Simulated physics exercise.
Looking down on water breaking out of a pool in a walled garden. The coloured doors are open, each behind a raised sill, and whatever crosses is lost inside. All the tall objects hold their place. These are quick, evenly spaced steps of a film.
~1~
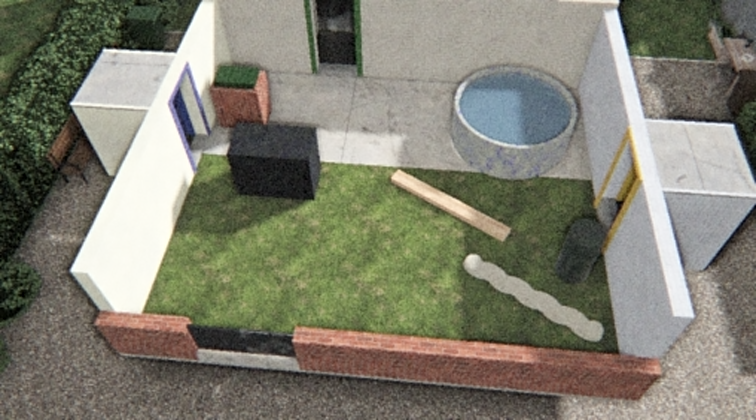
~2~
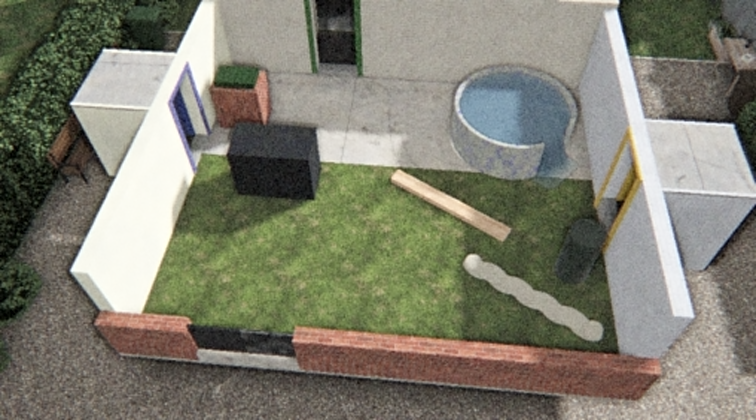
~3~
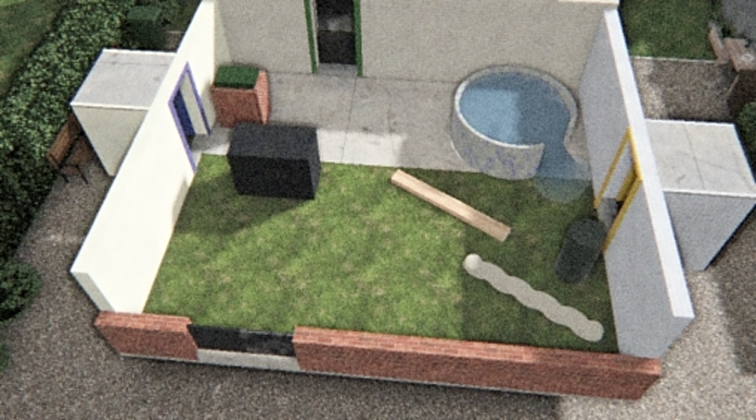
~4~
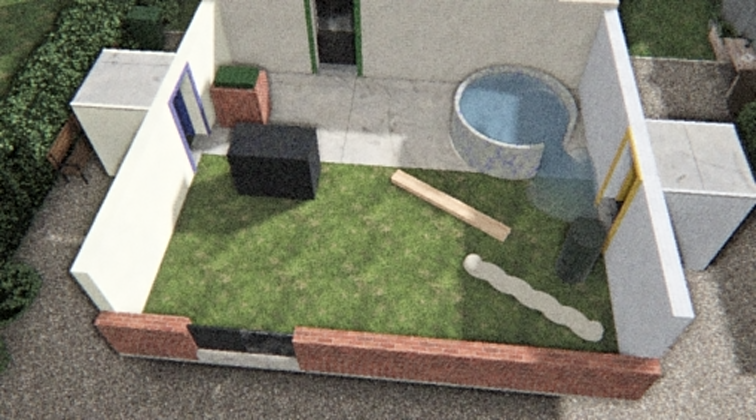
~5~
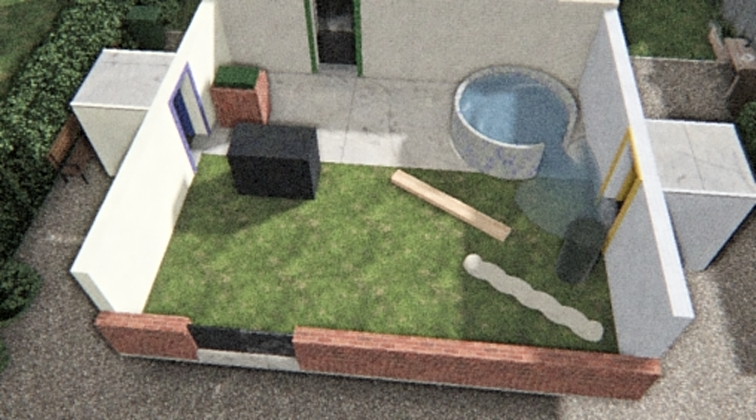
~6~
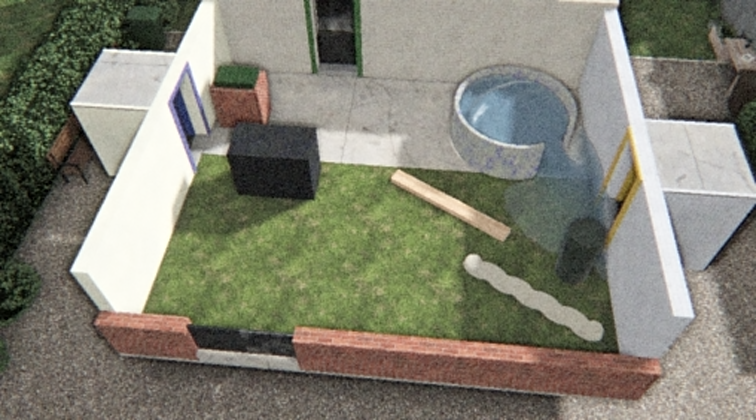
Water pours from a gap in the round pool and spreads across the grass.
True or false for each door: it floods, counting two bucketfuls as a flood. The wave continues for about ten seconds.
Yellow door - false; green door - false; blue door - false.
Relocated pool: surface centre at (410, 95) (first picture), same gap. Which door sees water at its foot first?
I'd go with the one in yellow.
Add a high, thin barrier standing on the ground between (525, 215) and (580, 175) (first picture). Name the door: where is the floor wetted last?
That's the blue one.
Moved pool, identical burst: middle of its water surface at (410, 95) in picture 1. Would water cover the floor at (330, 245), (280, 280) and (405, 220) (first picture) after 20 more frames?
First one stays unwetted, next one stays unwetted, last one gets inundated.
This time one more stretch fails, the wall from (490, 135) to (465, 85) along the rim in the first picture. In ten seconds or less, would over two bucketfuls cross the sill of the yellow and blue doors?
The yellow door door misses the threshold, while the blue door door overshoots the limit.
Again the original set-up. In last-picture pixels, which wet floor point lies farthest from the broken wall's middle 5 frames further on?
By then the tip should be at about (622, 377).
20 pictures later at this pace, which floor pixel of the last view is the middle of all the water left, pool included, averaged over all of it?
Somewhere near (523, 185).
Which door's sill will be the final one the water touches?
Looking at the pictures, the answer is the blue one.
A moment on, water covers 15 % of the floor; the yellow door under two buckets in, the green door not reached, the blue door not reached.
Next, water covers 20 % of the floor; the yellow door under two buckets in, the green door not reached, the blue door not reached.
Then, water covers 35 % of the floor; the yellow door under two buckets in, the green door not reached, the blue door not reached.
Later, water covers 70 % of the floor; the yellow door under two buckets in, the green door wet at the sill, nothing in, the blue door not reached.
In the end, water covers 95 % of the floor; the yellow door under two buckets in, the green door wet at the sill, nothing in, the blue door wet at the sill, nothing in.
